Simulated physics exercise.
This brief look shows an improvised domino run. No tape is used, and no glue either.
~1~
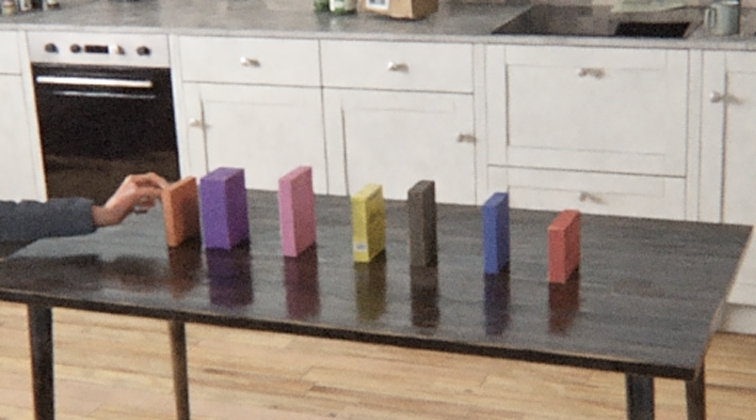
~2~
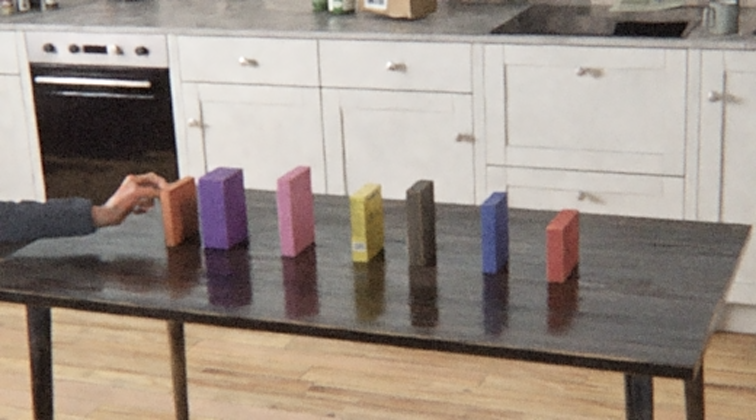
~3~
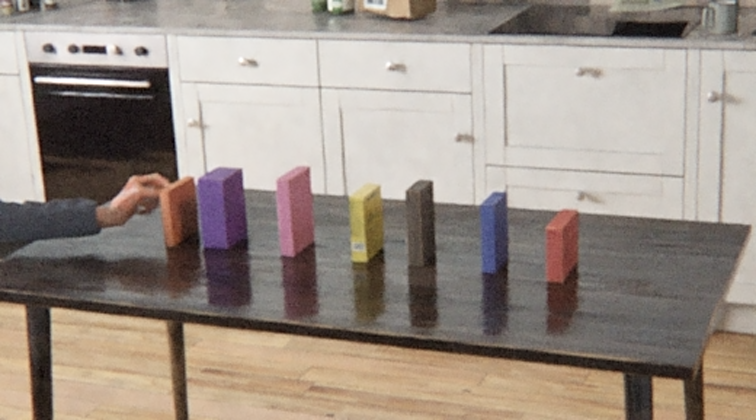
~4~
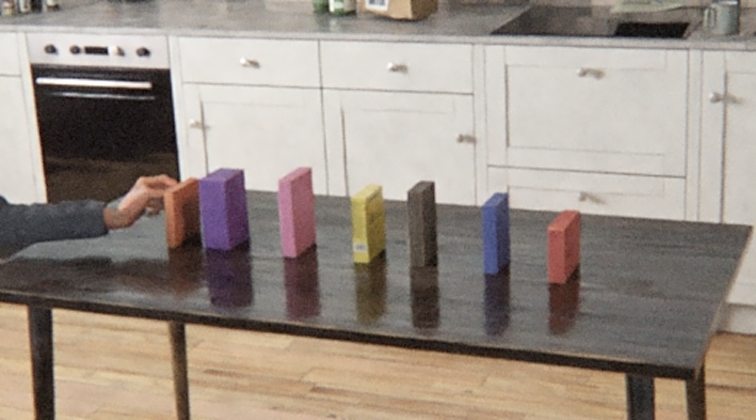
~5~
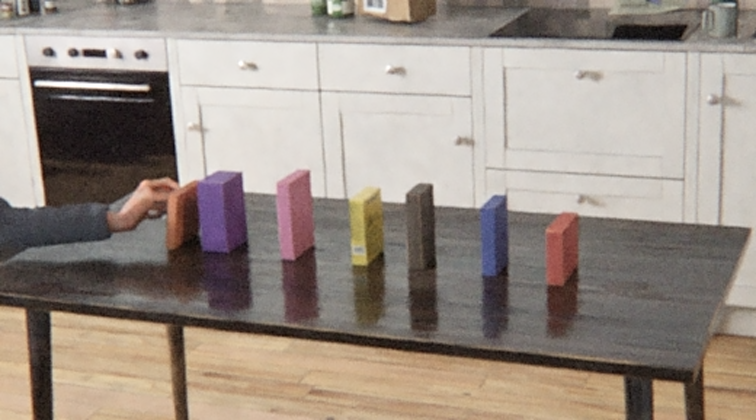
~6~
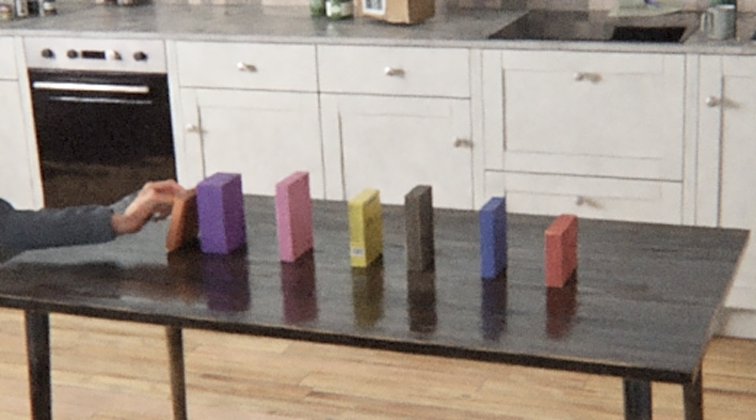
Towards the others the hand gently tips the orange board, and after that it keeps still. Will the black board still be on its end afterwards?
Yes, never falls.
Then, 0.10 s on from there, orange board 32° over.
Then, 0.40 s on from there, black board resting near (420, 228).
In the end, all 5 unmoved. At the end, from the last picture's camera, black board near (420, 228).
